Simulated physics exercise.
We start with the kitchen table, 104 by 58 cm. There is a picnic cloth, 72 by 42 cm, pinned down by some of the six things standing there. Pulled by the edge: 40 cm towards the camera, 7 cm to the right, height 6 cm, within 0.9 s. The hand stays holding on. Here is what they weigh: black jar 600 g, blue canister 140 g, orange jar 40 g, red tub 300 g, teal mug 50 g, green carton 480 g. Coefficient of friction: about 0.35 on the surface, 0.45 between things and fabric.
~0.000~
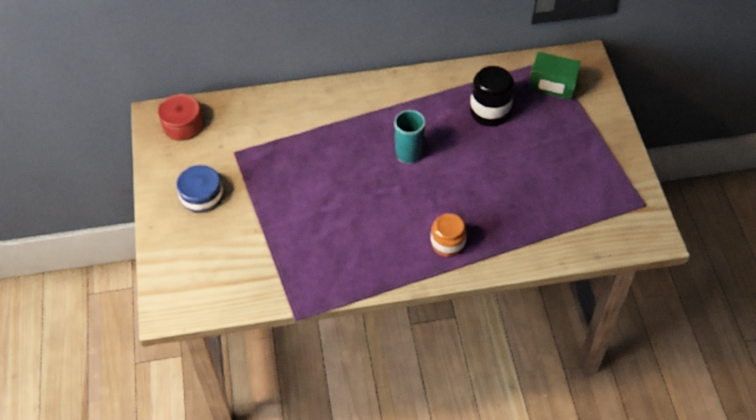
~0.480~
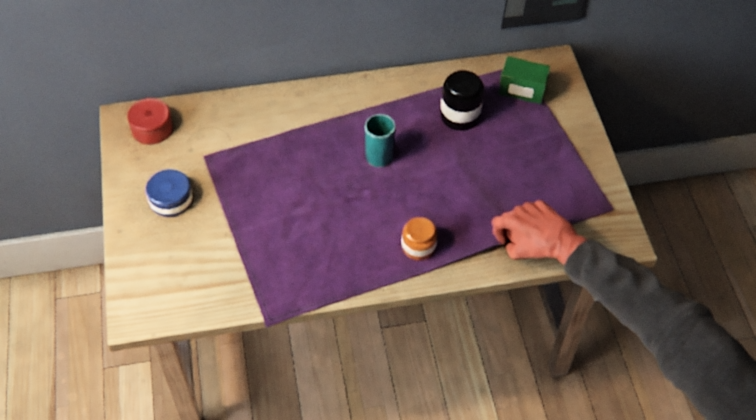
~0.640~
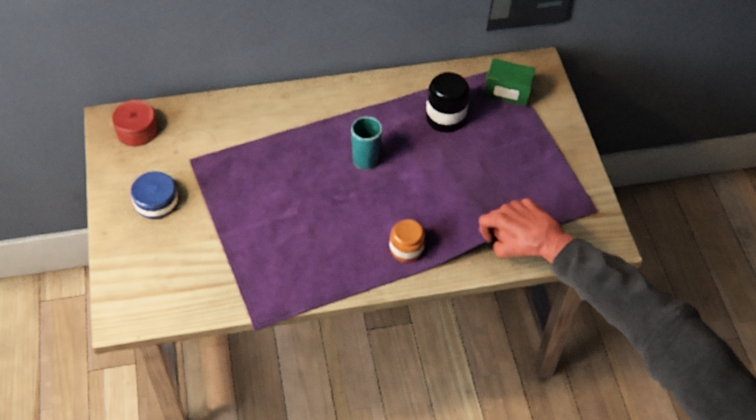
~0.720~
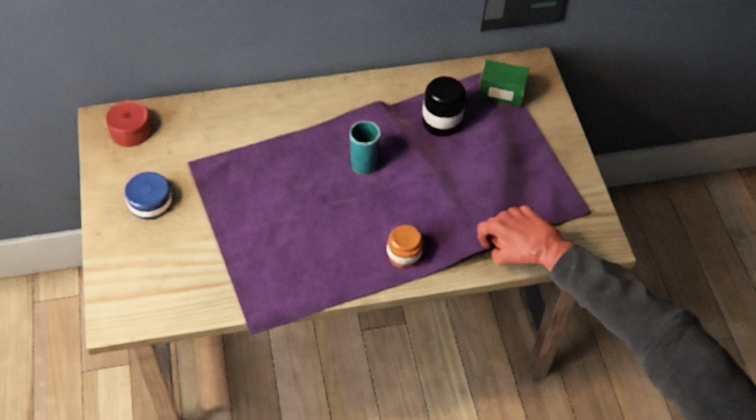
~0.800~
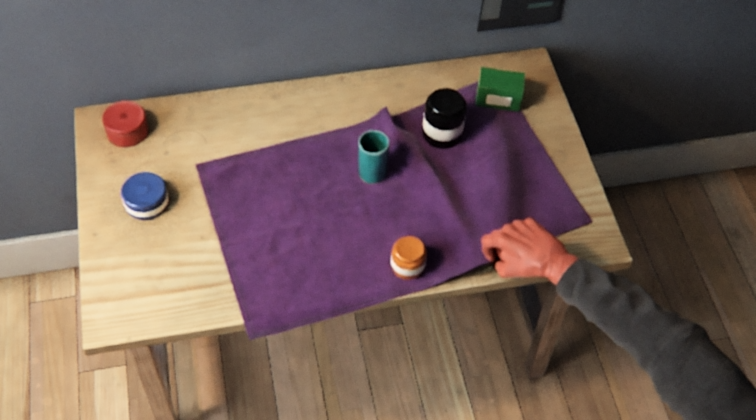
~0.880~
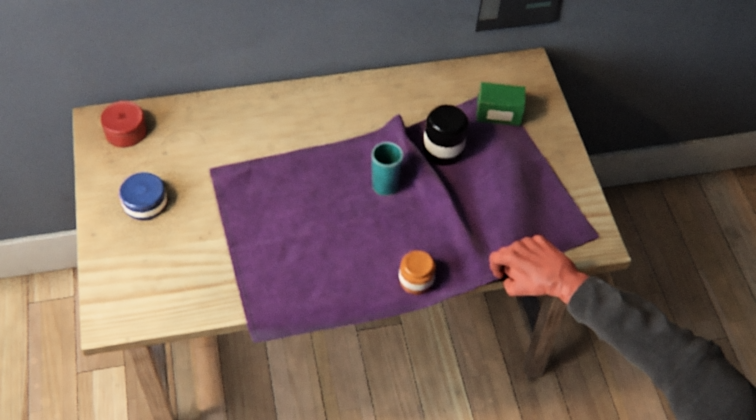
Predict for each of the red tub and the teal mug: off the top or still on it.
As I see it, I'd say the red tub does not leave; I'd say the teal mug leaves.
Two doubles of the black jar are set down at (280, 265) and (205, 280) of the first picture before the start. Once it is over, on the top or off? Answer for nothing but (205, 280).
At that spot, the copy is still on top.
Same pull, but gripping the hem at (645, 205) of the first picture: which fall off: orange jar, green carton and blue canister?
Orange jar is lost, green carton is lost, blue canister is left on top.
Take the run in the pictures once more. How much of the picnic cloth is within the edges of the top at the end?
Roughly 5%.
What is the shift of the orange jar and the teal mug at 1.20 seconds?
Orange jar over the edge, teal mug 30 cm.
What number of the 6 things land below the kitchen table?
After counting, the figure is 3.
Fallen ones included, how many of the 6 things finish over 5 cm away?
After counting, the figure is 4.
By 1.0 s, 75 % of the picnic cloth is still over the top; teal mug 20 cm off its start, black jar 20 cm off its start, orange jar 18 cm off its start.
By 1.2 s, 40 % of the picnic cloth is still over the top; teal mug 31 cm off its start, black jar 31 cm off its start, orange jar over the edge.
By 1.4 s, 15 % of the picnic cloth is still over the top; teal mug 44 cm off its start at (443, 323), orange jar over the edge, black jar 40 cm off its start at (490, 249).
By 1.5 s, 10 % of the picnic cloth is still over the top; teal mug over the edge, orange jar over the edge, black jar 48 cm off its start.
By 3.1 s, 5 % of the picnic cloth is still over the top; teal mug over the edge, red tub 0 cm off its start at (122, 116), black jar over the edge, orange jar over the edge.
